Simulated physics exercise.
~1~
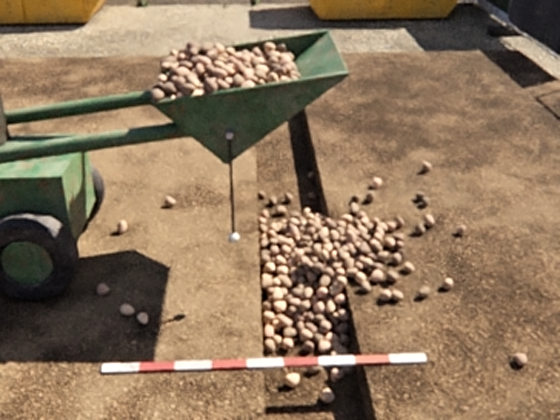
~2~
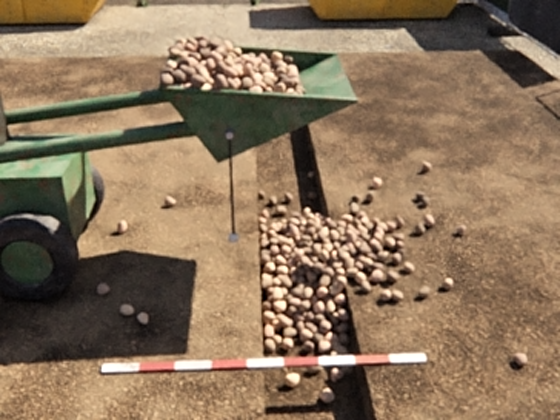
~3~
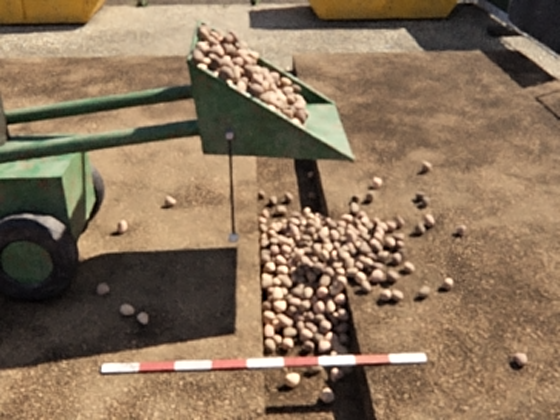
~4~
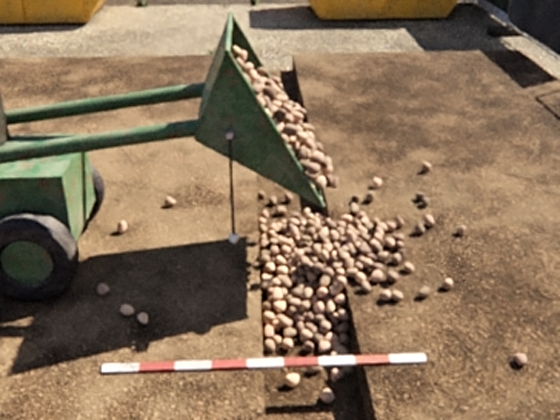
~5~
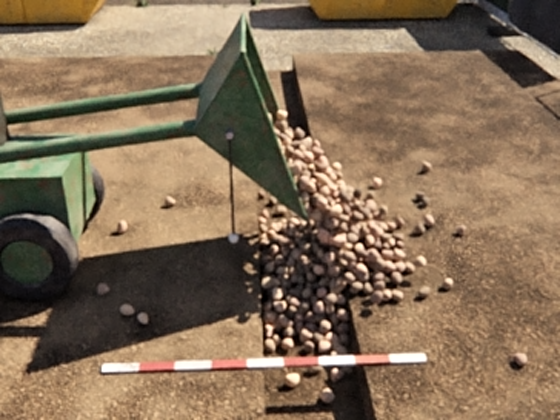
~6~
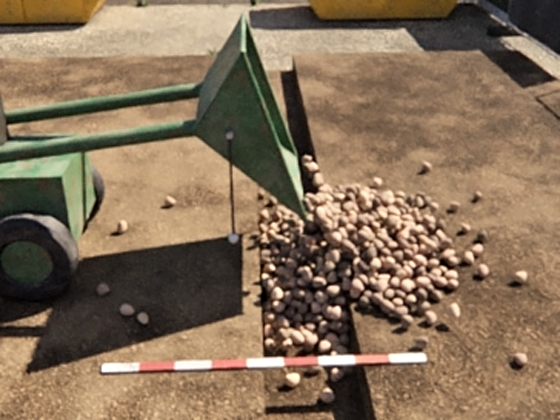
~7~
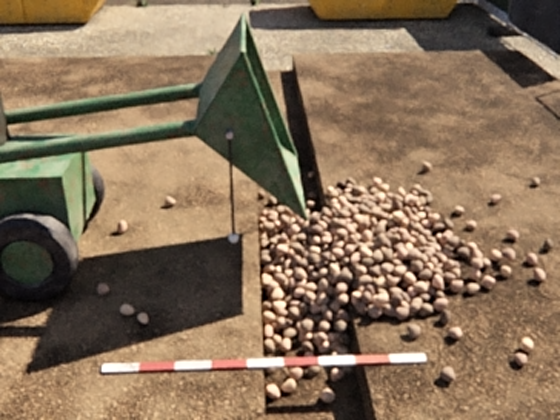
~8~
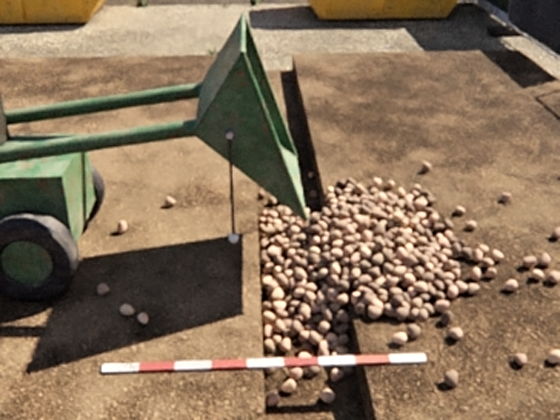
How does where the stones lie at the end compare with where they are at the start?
At the start the stones are split between the raised bucket and a heap at the trench. By the end they all lie on the ground and in the trench, so they sit lower overall and reach farther right.
